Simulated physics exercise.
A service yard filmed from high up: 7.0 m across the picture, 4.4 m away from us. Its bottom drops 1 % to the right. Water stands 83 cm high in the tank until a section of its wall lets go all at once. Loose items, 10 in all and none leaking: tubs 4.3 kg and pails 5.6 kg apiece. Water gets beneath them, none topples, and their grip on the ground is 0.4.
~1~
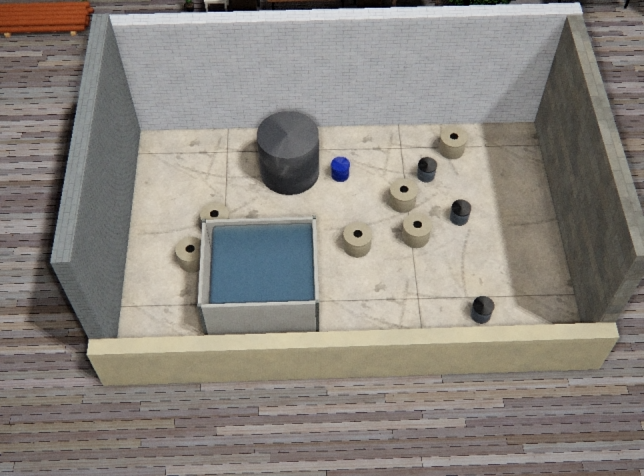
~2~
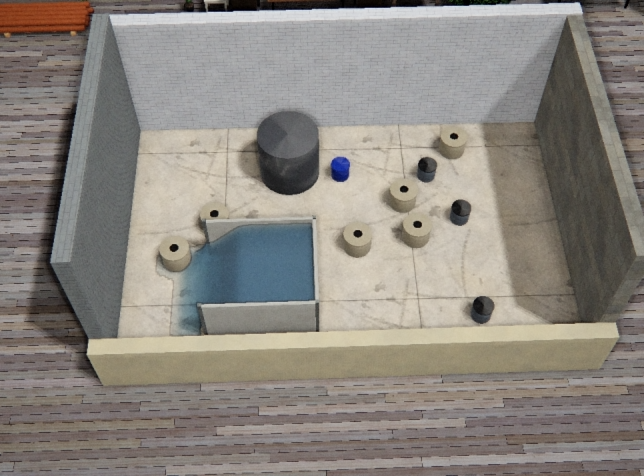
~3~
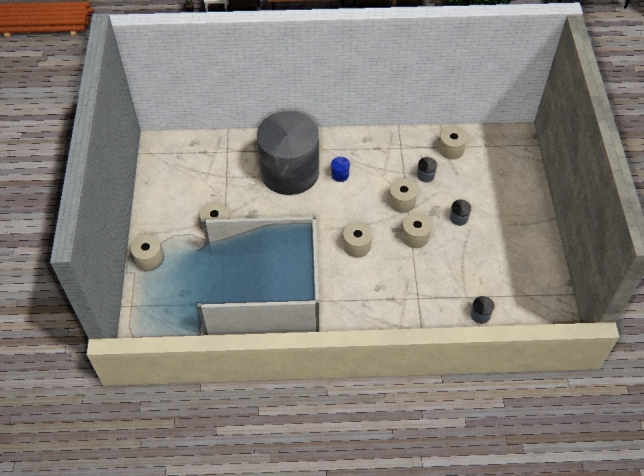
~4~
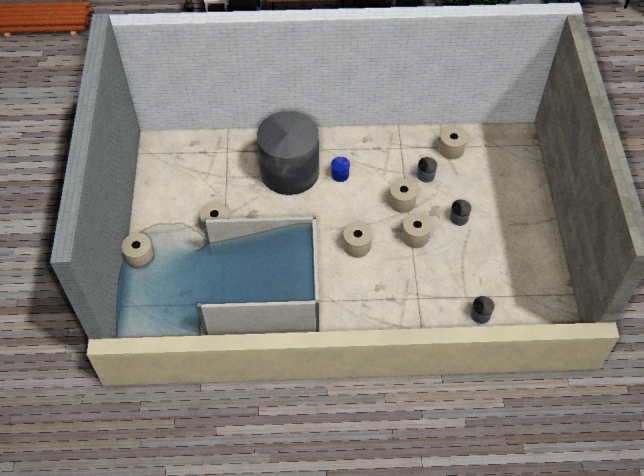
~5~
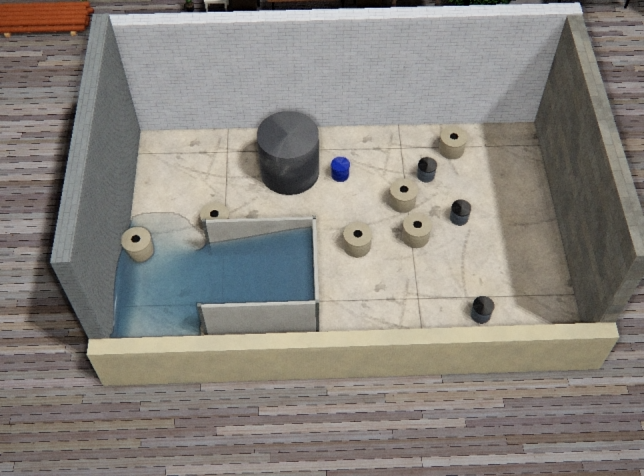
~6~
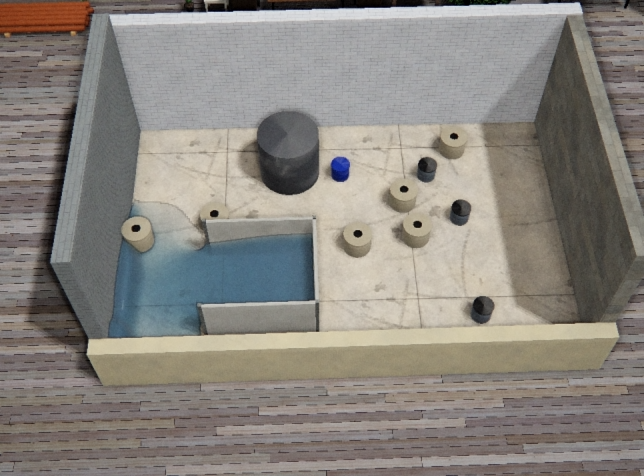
Blue water pouring from the left side of a walled tank, pushing one beige tub leftward and spreading across the yard floor.
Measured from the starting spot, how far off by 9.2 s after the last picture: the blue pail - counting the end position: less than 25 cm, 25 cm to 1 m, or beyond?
Blue pail holds its place.
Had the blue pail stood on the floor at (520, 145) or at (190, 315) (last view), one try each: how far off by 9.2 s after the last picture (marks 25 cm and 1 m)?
In that order: It gets carried off; it slides a little.
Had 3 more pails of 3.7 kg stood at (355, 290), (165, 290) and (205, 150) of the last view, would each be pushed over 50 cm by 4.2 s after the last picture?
In that order: Less, more, over.
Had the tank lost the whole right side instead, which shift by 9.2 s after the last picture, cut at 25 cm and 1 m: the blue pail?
Then the blue pail travels far.
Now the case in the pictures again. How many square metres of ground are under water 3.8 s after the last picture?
Some 26 m2.
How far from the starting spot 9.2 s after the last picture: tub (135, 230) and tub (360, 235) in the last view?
In that order: 600 cm, 200 cm.
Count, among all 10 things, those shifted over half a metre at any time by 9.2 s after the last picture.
I count 9.
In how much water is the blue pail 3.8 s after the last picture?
About 2 cm.
Then, 1.2 s after the last picture the blue pail is near (340, 164), 0.0 m from its start, aground; 0 afloat.
Then, 3.8 s after the last picture the blue pail is near (340, 164), 0.0 m from its start, aground; 2 afloat.
Then, 6.2 s after the last picture the blue pail is near (340, 164), 0.0 m from its start, aground; 7 afloat.
Then, 9.2 s after the last picture the blue pail is near (340, 164), 0.0 m from its start, aground; 7 afloat.
